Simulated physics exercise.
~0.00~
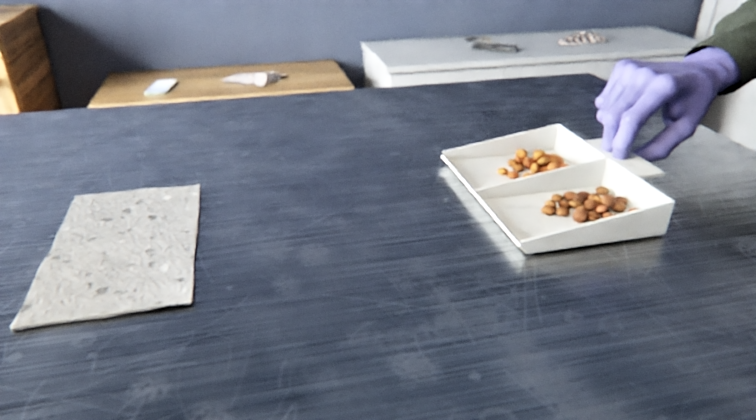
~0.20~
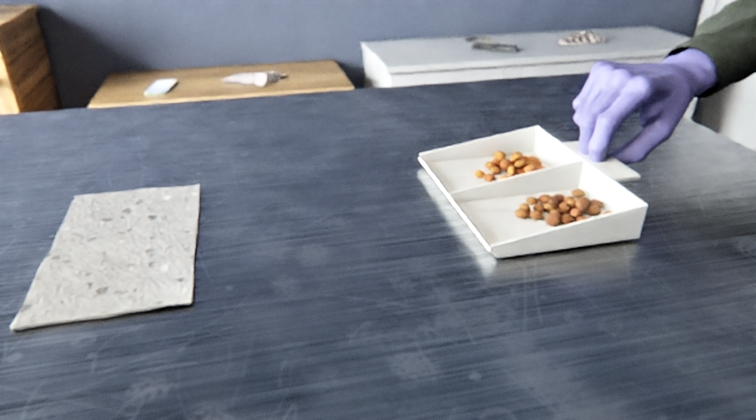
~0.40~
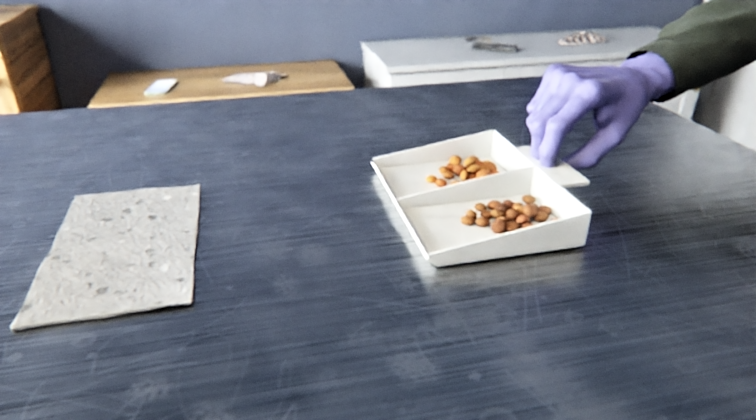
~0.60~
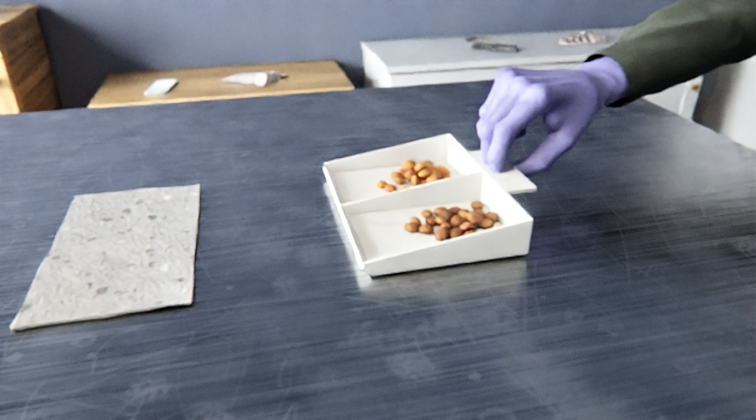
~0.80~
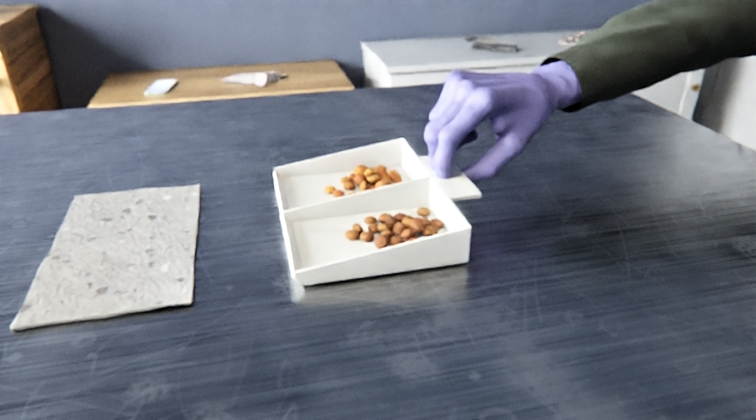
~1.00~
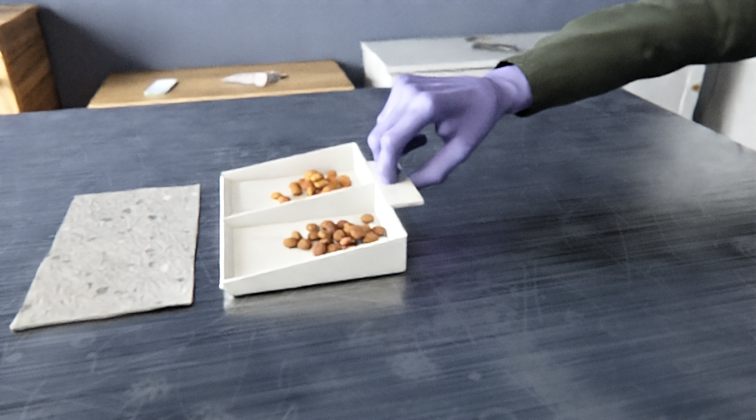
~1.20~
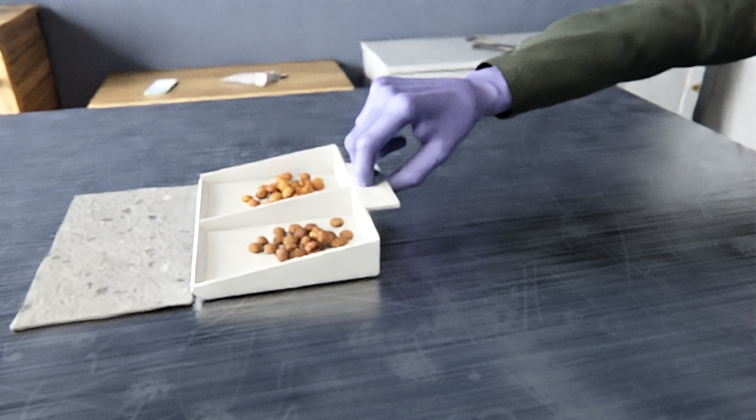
A white divided tray holding two small piles of brown pellets slid left across a dark counter, pushed by a purple-gloved hand, until it came up against a flat gray speckled slab, with both piles still inside.
